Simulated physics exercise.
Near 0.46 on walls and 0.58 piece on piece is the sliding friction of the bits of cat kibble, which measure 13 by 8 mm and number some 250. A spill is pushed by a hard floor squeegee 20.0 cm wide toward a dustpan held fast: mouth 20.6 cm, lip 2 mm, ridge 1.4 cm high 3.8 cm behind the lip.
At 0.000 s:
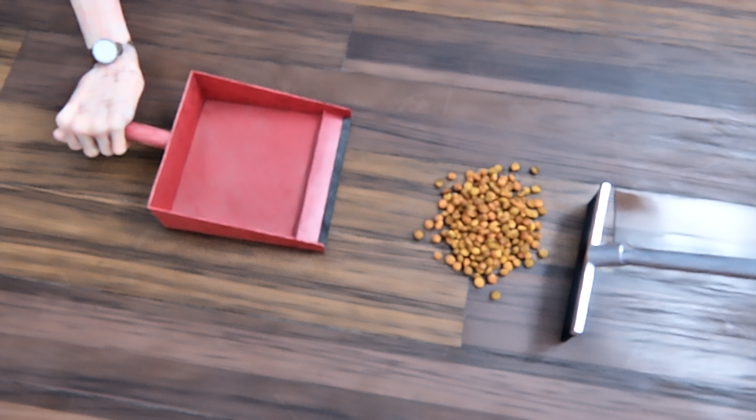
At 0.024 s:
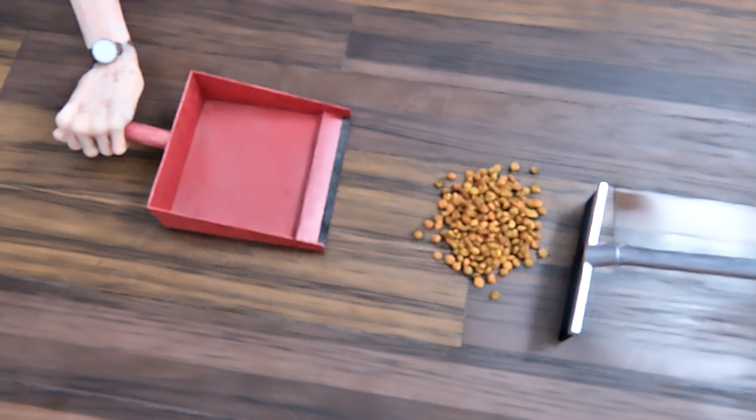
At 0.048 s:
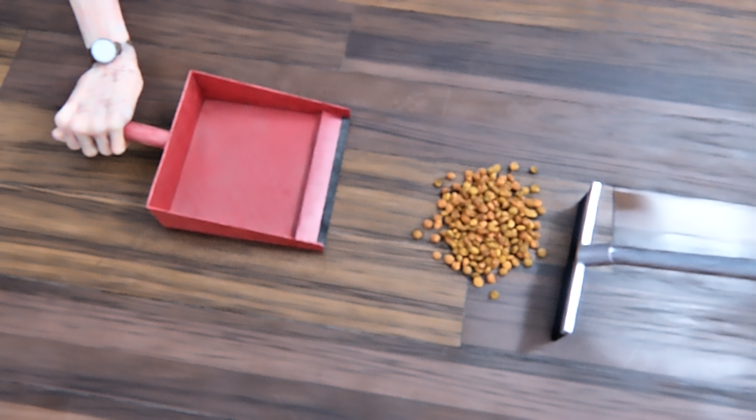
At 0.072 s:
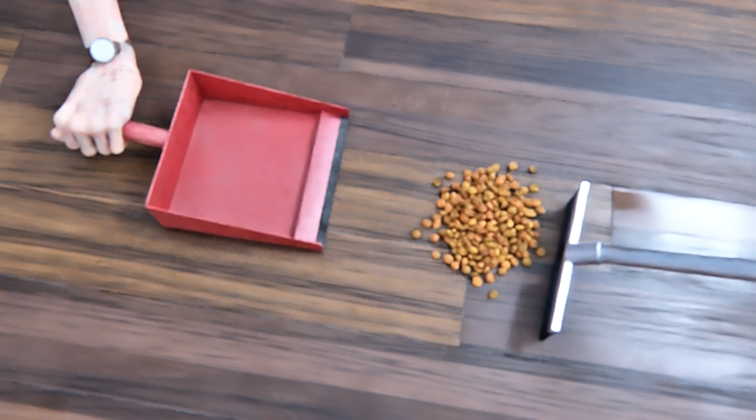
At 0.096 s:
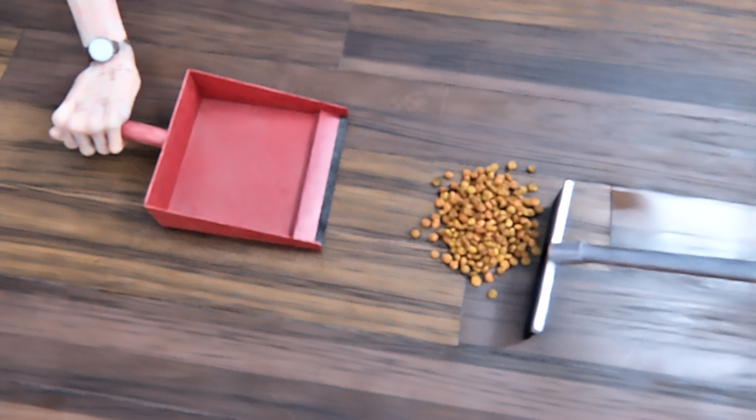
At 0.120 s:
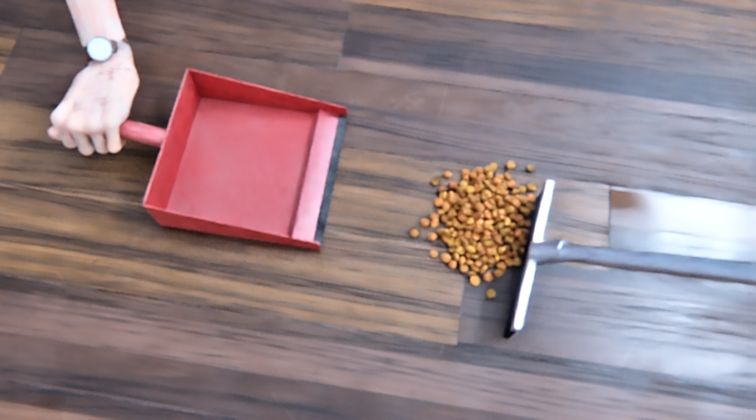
A dark wood-plank floor is seen from above at a slight tilt, with the view staying almost still. At left, a hand with a wristwatch holds the handle of a red dustpan, its open edge facing a loose pile of orange-brown pellets near the centre. From the right, a long-handled squeegee slides leftward, speeding up, and its blade meets the pile and pushes the nearest pellets together.
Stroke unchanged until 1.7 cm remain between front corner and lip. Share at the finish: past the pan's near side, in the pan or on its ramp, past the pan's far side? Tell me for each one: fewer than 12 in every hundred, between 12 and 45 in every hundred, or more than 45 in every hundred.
Result: Near side: A fair amount; pan: A fair amount; far side: A small amount.
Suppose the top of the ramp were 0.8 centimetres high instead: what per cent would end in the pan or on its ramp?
Estimate with the new ramp: Some 20 in a hundred.
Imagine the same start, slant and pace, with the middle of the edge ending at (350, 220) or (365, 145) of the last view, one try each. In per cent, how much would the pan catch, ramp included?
Roughly 35 per cent for the first try and 40 per cent for the second.
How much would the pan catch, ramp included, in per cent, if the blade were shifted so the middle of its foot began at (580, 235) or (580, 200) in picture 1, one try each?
About 35 and 40 per cent.
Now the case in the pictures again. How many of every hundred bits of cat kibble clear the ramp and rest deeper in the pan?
About 5 %.
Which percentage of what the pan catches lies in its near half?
Roughly 90 percent.
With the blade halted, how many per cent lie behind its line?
I'd put it near 30 in a hundred.
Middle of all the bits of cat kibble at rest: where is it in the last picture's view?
Approximately (343, 192) in the last picture.
Then, at 0.26 s, middle of the blade 14 cm from the lip; 0 % over the lip, far side 0 %, near side 10 %.
Then, at 0.35 s, middle of the blade 6 cm from the lip; 0 % over the lip, far side 0 %, near side 15 %.
After 0.58 s, middle of the blade 3 cm from the lip; 20 % over the lip, far side 0 %, near side 15 %.
At rest (1.2 s), near side 15 %, pan 20 %, far side 0 %, in front of the lip or behind the blade 60 %.
